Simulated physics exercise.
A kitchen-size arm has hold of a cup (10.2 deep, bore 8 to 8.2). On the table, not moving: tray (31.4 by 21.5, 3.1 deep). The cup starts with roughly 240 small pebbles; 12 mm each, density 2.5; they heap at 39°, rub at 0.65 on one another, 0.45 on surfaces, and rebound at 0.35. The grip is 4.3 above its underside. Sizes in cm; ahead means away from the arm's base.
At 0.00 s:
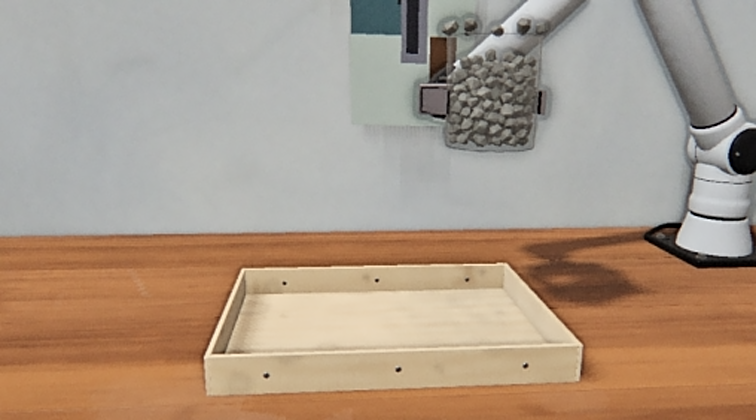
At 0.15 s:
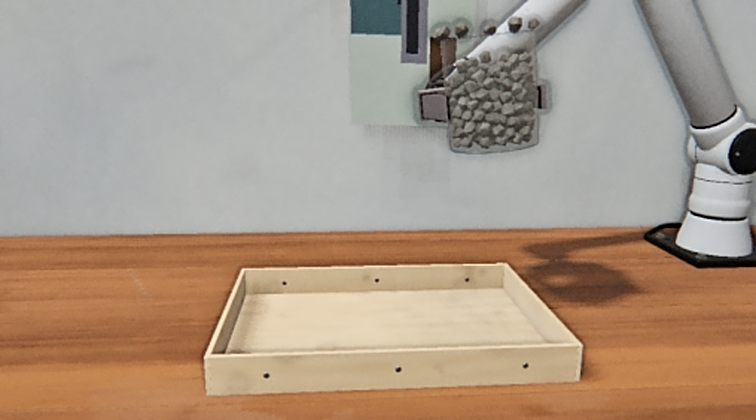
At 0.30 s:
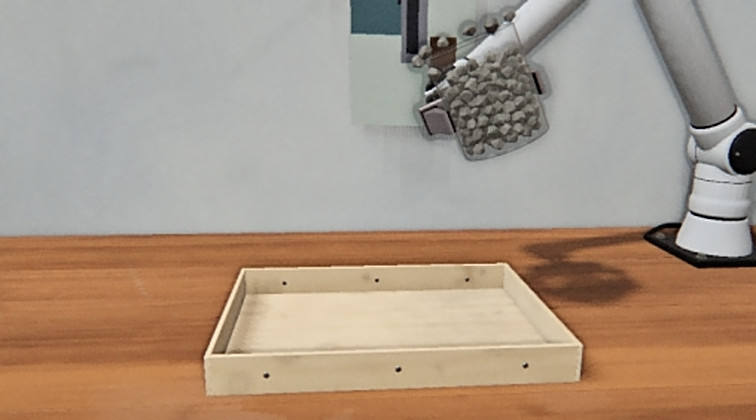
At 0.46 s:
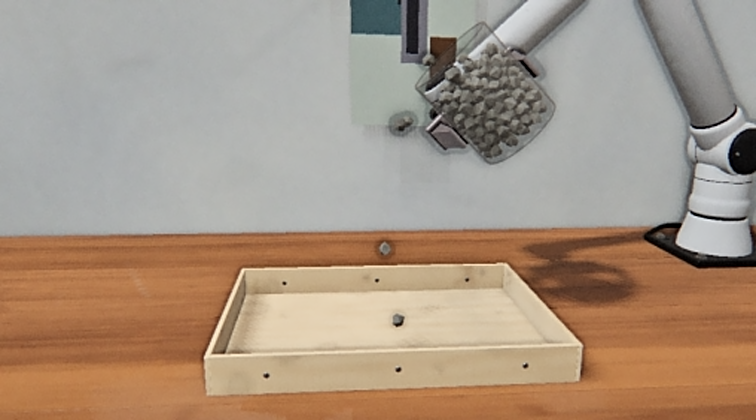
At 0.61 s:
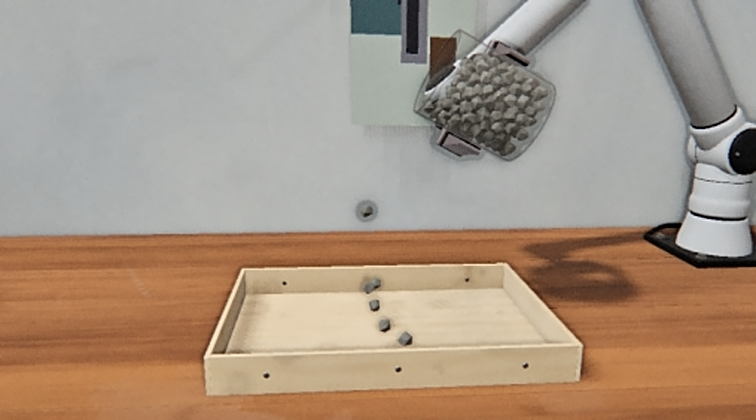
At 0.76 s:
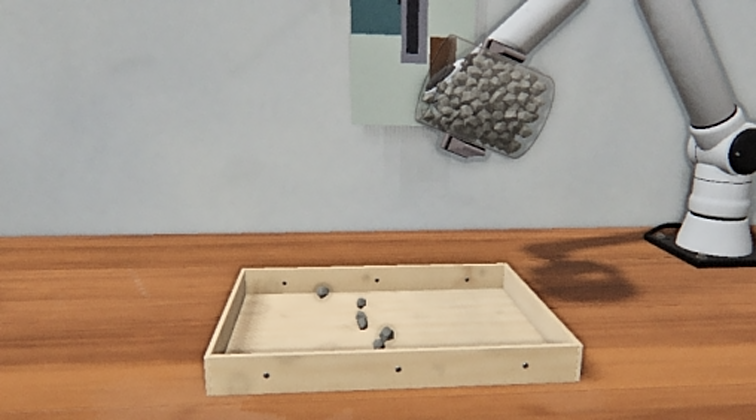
A robot arm tilted a clear cup heaped with small gray pebbles over to the left, and a few pebbles dropped off and scattered in the shallow wooden tray on the table below.
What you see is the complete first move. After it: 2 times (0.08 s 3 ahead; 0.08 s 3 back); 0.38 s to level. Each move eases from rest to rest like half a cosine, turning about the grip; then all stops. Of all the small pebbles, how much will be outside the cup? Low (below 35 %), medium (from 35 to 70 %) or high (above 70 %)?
Outside the cup the share is low, below 35 %.
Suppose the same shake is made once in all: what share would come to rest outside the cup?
It would be near 20 per cent.
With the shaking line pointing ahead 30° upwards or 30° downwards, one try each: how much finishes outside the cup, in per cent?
Some 45 and 15 per cent.
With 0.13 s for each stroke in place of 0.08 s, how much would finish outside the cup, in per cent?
It would be near 15 per cent.
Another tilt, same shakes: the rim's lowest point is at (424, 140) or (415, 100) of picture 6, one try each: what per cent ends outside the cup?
Some 60 and 15 per cent.
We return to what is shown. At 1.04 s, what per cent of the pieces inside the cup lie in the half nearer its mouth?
Roughly 60 per cent.
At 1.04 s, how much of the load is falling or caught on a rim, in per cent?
About 11 per cent.
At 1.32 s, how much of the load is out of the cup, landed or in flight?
Some 25 per cent.
After 1.04 s, tilted 69° forward, highest piece 26 above the table; 202 in the cup, 10 in the tray, 27 in flight or on a rim.
After 1.32 s, tilted 21° forward, highest piece 28 above the table; 175 in the cup, 60 in the tray, 1 on the table or floor, 3 in flight or on a rim.
After 1.66 s, level, highest piece 28 above the table; 175 in the cup, 63 in the tray, 1 on the table or floor.
After 2.71 s, level, highest piece 28 above the table; 175 in the cup, 63 in the tray, 1 on the table or floor.
At rest, 175 in the cup, 63 in the tray, 1 on the table or floor. That is 27 % outside the cup.
